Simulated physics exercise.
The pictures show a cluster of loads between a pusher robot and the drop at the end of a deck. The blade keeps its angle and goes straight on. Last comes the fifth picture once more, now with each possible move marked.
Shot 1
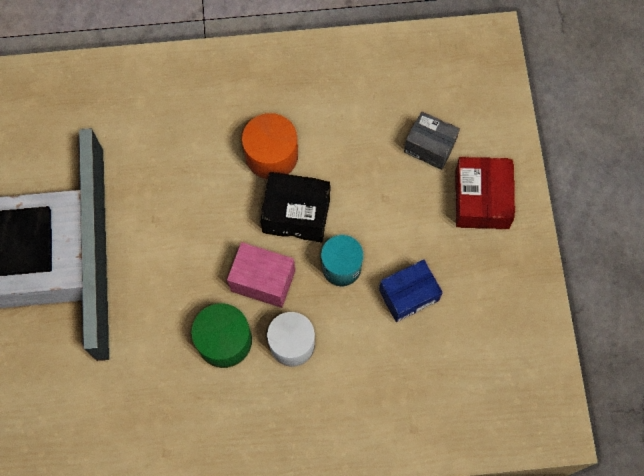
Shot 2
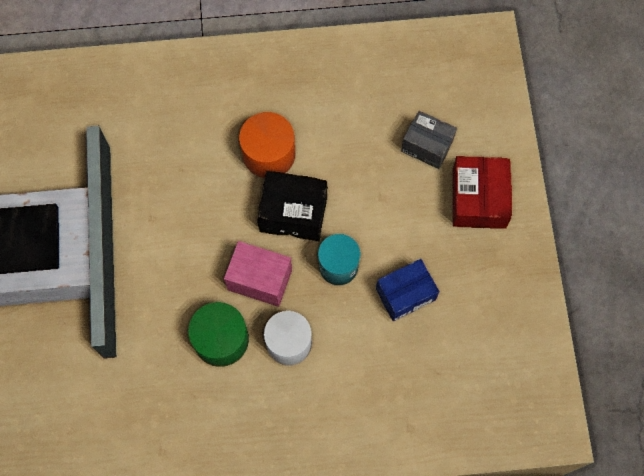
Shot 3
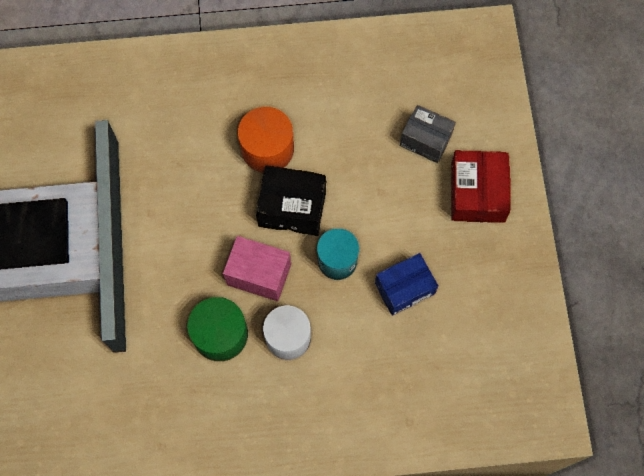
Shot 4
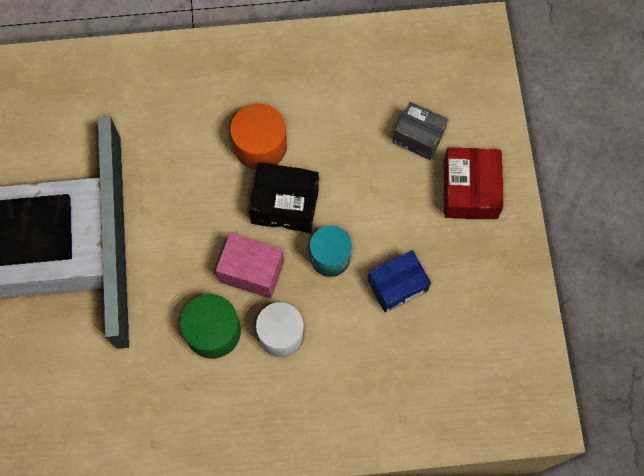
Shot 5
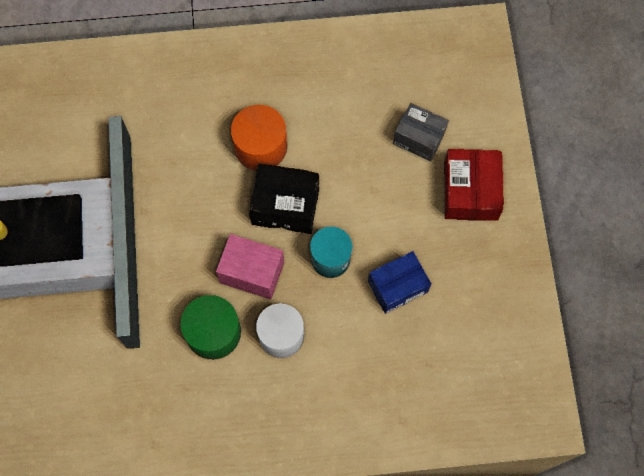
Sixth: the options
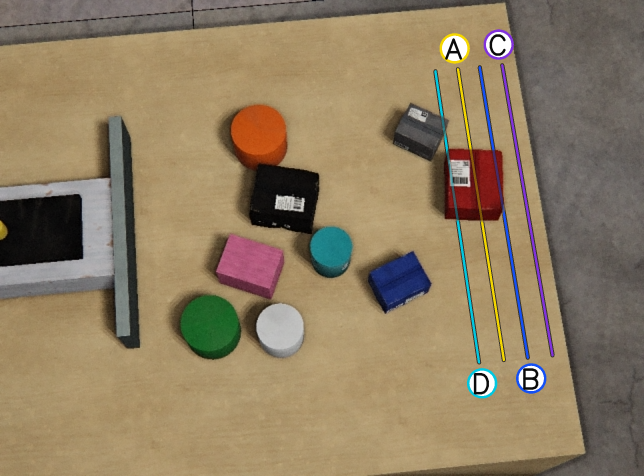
We see a flat-fronted pusher at the left of a wooden surface edge slowly right toward a loose cluster of coloured boxes and cylinders, which stay in place relative to one another, while the view shifts slightly.
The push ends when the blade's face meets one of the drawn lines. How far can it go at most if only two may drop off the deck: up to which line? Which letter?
As far as mark D.
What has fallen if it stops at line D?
It is the red box.
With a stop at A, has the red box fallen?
Yes.
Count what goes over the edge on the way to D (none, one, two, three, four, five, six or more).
In all, one.
On the copy, A at (480, 208); B at (503, 206); C at (526, 203); D at (456, 210).
On D. First, robot (164, 218); white canister (334, 335); orange canister (270, 137).
Then, robot (286, 207); grey parcel (433, 135); blue parcel (452, 275).
Finally, robot (381, 198); red box over the edge; grey parcel (522, 129); one fallen.
By contrast, A drops four; B drops four; C drops eight.
